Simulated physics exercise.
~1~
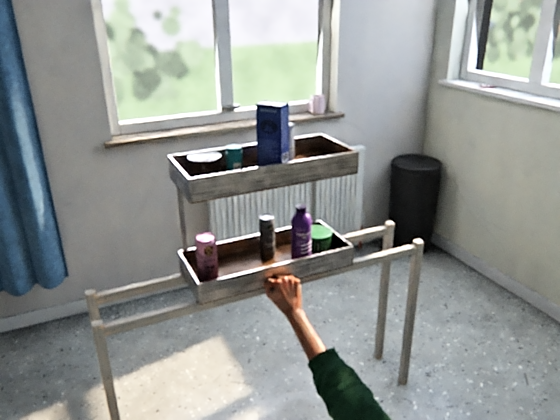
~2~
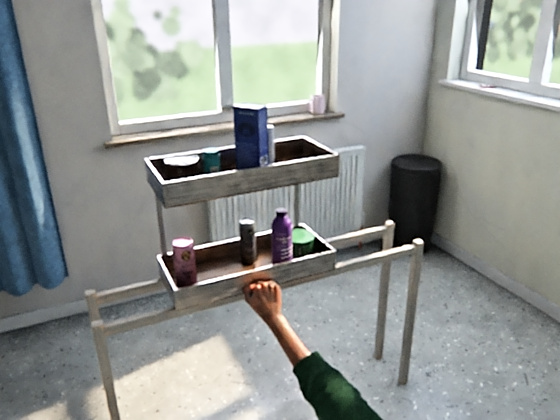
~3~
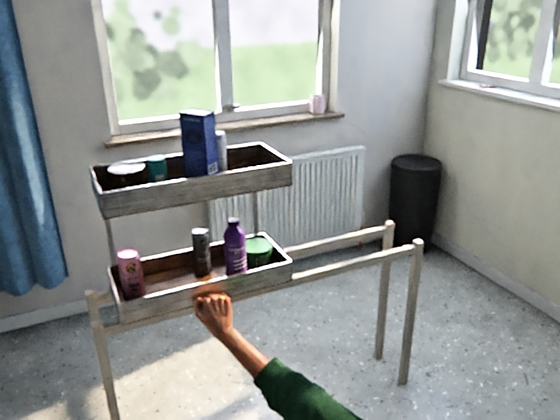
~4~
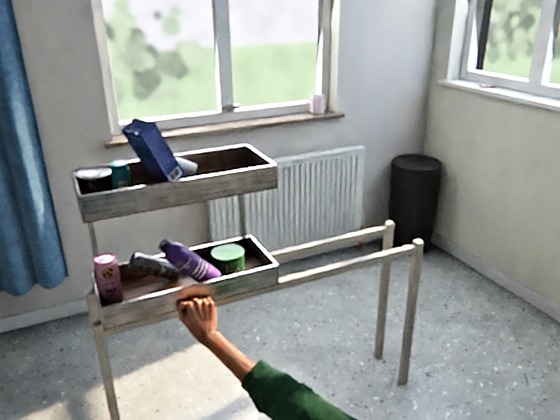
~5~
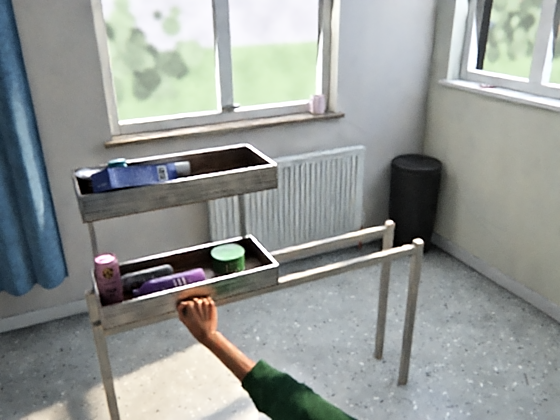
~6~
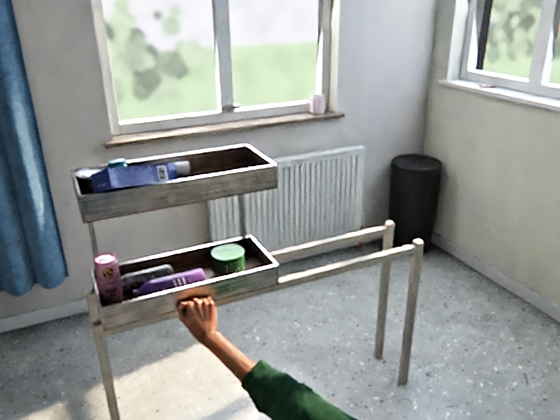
A hand slid a two-level wooden tray to the left along its rails until it stopped abruptly, and the tall blue packet, purple bottle, grey can and a white container toppled over, while the pink can and green tub ended up still upright.
